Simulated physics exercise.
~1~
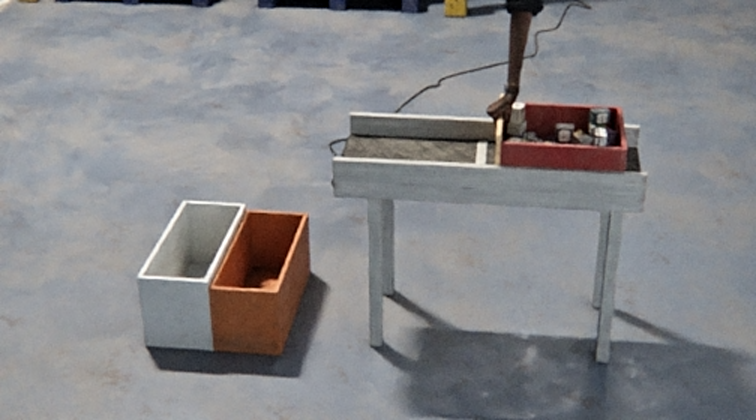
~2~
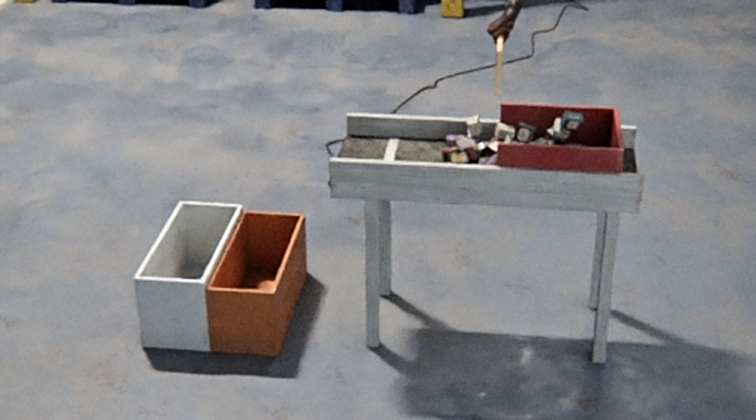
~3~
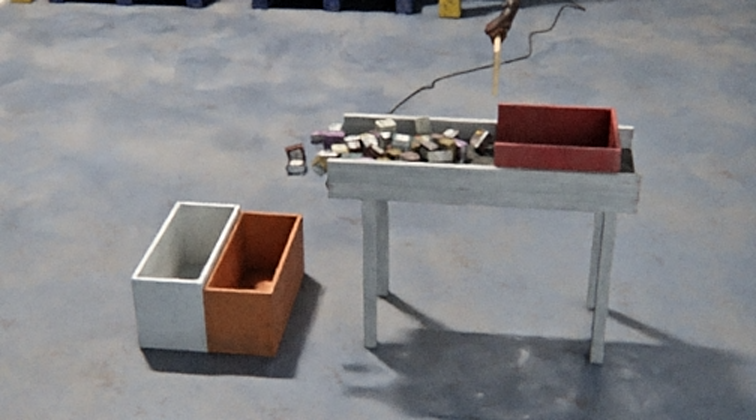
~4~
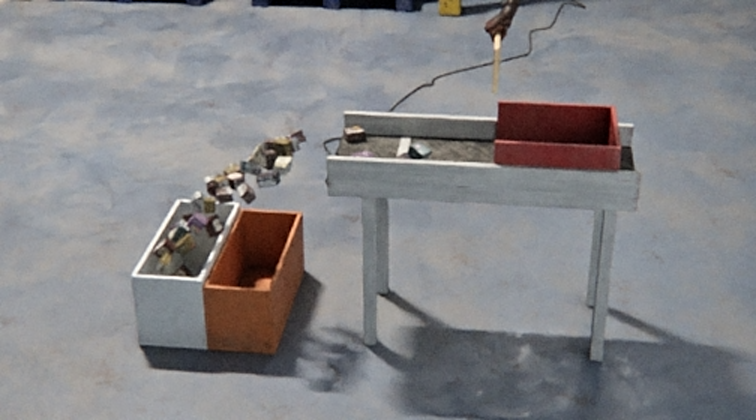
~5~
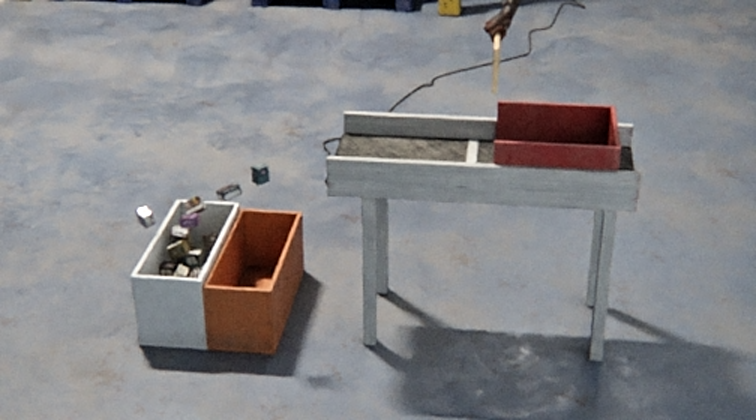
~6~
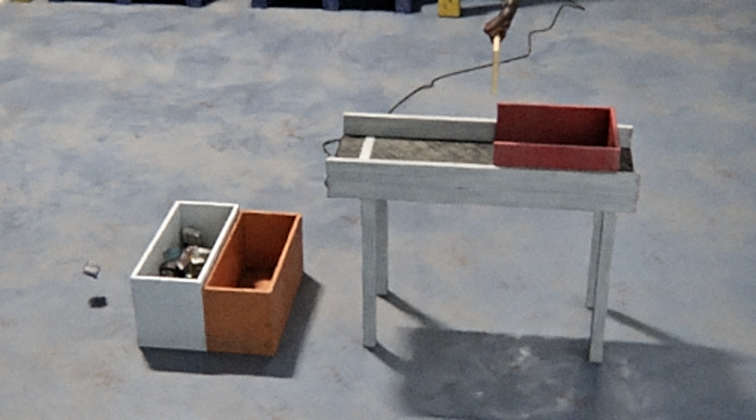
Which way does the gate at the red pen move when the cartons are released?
The gate moves up, raised by the dark arm above the belt.
